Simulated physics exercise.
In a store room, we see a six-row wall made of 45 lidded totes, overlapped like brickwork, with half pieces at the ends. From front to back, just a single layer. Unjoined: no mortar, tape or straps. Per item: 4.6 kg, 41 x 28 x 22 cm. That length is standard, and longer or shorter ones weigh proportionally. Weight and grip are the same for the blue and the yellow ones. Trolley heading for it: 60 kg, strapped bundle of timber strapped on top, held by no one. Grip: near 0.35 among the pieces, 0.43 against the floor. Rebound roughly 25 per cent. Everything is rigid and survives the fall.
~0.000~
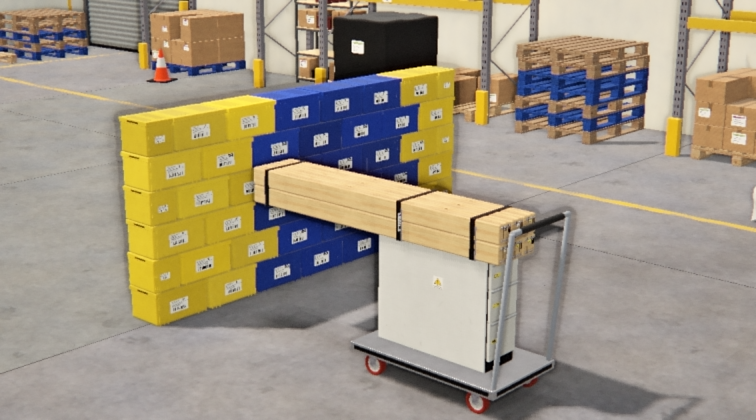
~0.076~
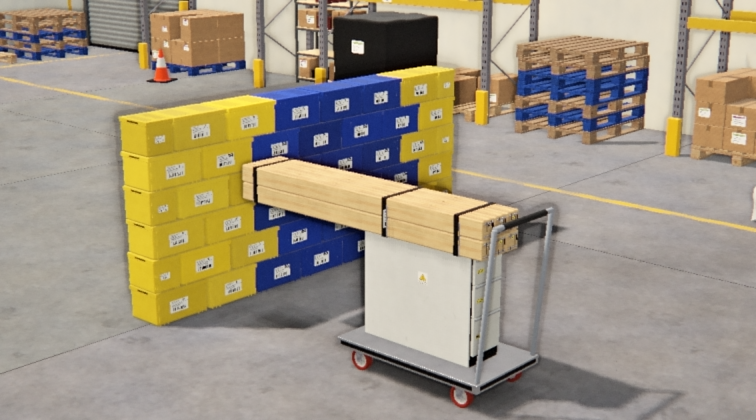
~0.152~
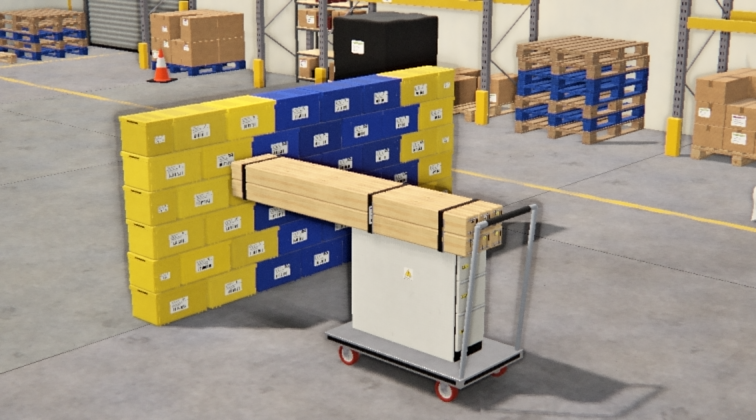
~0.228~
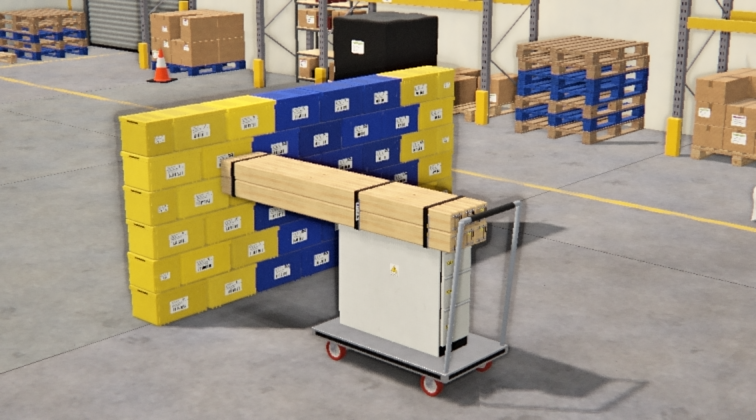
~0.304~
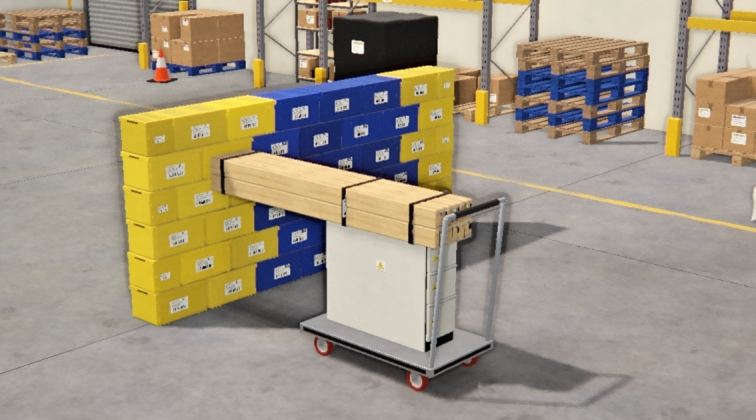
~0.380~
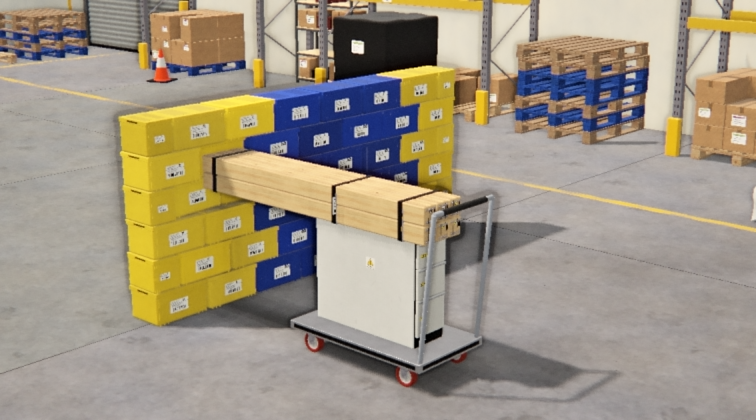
A flat trolley with red wheels, carrying a pale cabinet and strapped timber beams laid across its top, rolls slowly leftward with nobody holding it, the beams' far end leading toward a wall of yellow and blue totes. The warehouse is seen from a raised, unmoving viewpoint, with pallets, cartons and racking behind. The beams close the gap, touch the wall and press slightly into it, barely shifting a few totes.
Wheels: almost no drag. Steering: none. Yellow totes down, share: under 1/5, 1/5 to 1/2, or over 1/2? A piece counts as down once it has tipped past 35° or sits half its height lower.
1/5 to 1/2.
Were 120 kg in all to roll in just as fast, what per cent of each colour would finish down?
Down at the end: Yellow 30 per cent, blue 10 per cent.
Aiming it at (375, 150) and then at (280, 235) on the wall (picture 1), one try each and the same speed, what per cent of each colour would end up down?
You'd get yellow at 0 followed by 0, and blue at 40 followed by 0 percent.
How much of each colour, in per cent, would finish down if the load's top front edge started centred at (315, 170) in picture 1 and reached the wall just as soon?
Result - yellow: 10%; blue: 0%.
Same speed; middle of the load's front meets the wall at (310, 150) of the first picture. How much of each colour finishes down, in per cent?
Result - yellow: 0 %; blue: 40 %.
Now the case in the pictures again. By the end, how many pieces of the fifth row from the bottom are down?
That row ends with 3 down.
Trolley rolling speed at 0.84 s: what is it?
Something like 0.3 m/s, I'd say.
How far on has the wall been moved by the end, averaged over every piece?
Mean shift close to 15 cm.
Around 0.84 s, load 34 cm past the wall's line, still rolling; none of the 24 yellow totes down (0 of 45 in all colours); top yellow tote displaced 11 cm; top blue tote displaced 22 mm.
Around 1.38 s, load 49 cm past the wall's line, still rolling; 6 of the 24 yellow totes down (6 of 45 in all colours); top yellow tote displaced 30 cm; top blue tote displaced 9 cm.
Around 1.96 s, load 60 cm past the wall's line, still rolling; 9 of the 24 yellow totes down (11 of 45 in all colours); top yellow tote on its side; top blue tote tipped 60°, 53 cm lower.
Finally (3.3 s), load 64 cm past the wall's line, stopped; 9 of the 24 yellow totes down (11 of 45 in all colours); top yellow tote on its side; top blue tote on its side. That is 38 per cent. Seen by the last camera, middles, top yellow tote near (175, 209), top blue tote near (299, 225).
